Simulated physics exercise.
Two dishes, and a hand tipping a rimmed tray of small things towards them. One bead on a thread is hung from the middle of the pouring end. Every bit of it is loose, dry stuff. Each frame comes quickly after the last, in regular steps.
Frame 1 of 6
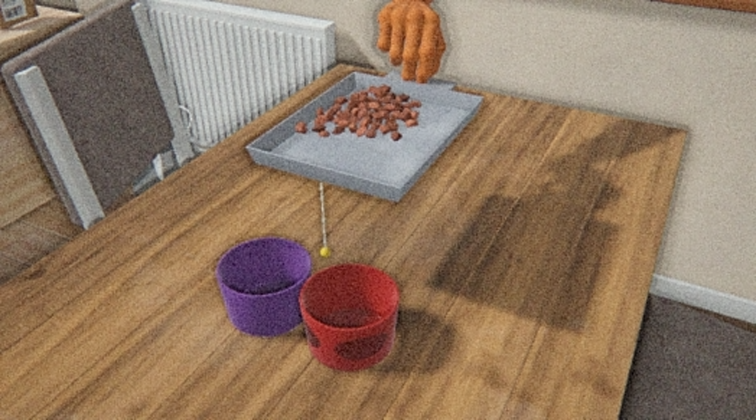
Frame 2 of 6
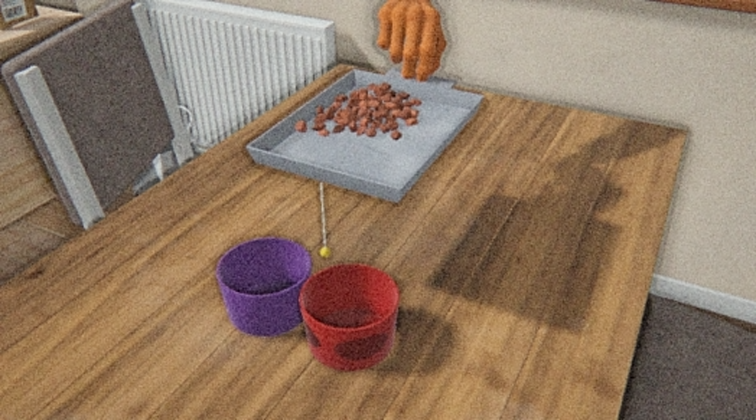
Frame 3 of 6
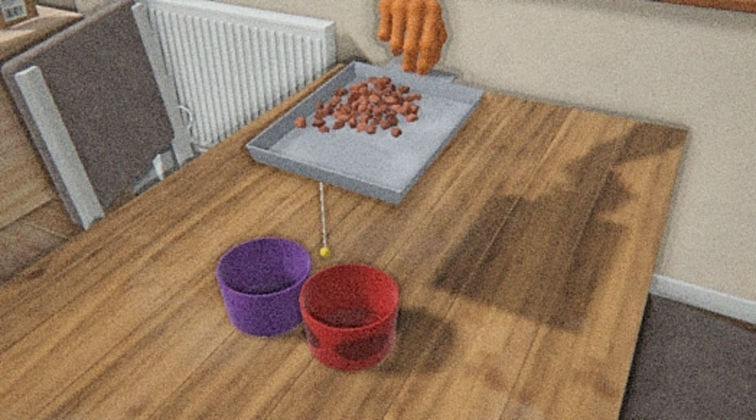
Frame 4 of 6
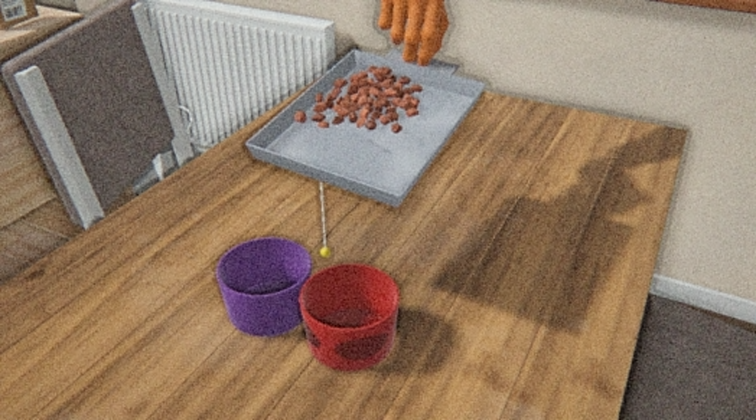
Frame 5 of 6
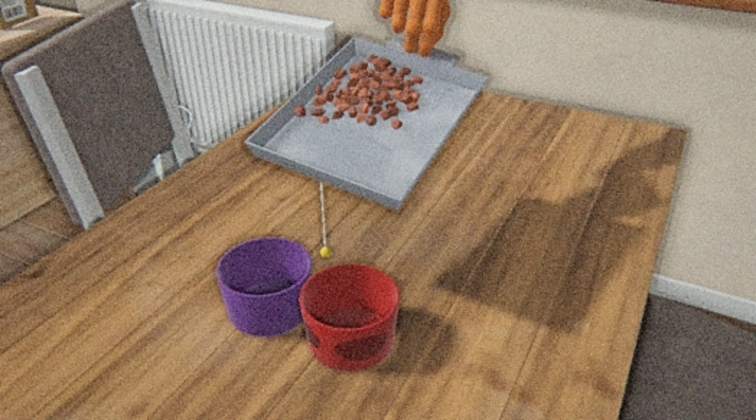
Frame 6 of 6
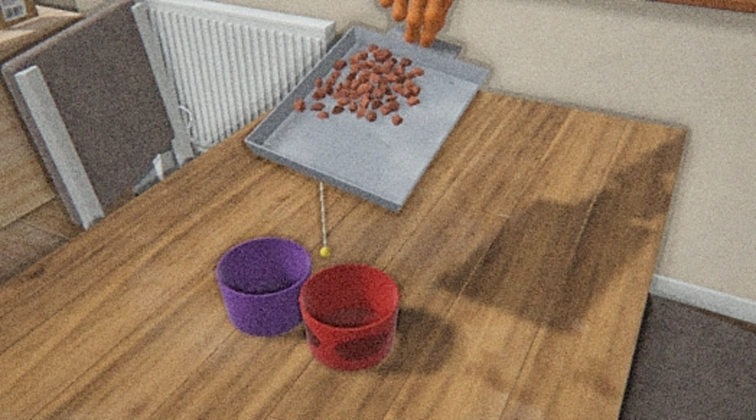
An orange hand holds the far end of a grey rimmed tray above a wooden table, seen from above at an angle, with a white radiator and pale wall behind. Reddish-brown bits sit towards the tray's far end, a yellow bead hangs on a thread at its near edge, and purple and red dishes stand in front. The hand gradually raises and tilts the tray, its near edge dipping rightward, while the view stays still.
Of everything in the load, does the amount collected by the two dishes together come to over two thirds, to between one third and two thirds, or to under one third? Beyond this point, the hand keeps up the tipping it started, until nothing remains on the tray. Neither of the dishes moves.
The dishes will end up with a third to two thirds of the load.
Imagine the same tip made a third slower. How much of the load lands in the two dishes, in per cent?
Around 60 percent.
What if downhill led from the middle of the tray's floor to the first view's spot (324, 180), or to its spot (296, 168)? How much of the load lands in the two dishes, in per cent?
Shares, approx.: 90 %, then 90 %.
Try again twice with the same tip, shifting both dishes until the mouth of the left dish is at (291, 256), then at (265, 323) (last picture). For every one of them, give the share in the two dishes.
The first try gives 90 per cent, the second 0 per cent.
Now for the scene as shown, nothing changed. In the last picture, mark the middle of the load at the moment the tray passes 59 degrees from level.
The load is centred about (387, 186).
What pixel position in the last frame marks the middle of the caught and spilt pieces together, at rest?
Once nothing moves, the middle sits near (374, 338).
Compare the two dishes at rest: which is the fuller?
Noted: The right-placed one ends with more.
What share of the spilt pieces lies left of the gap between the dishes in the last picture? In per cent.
Roughly 10 %.
Soon after the last picture, tray tipped steeply; most on the tray; a stray few in the right dish; a small part in the air.
A little later, tray tipped right over; about half on the tray; about a quarter in the right dish; about a quarter outside both; a small part in the air.
Later still, tray tipped past a quarter turn; about half in the right dish; about half outside both.
At rest, tray tipped past a quarter turn; about half in the right dish; none in the left dish; about half outside both.
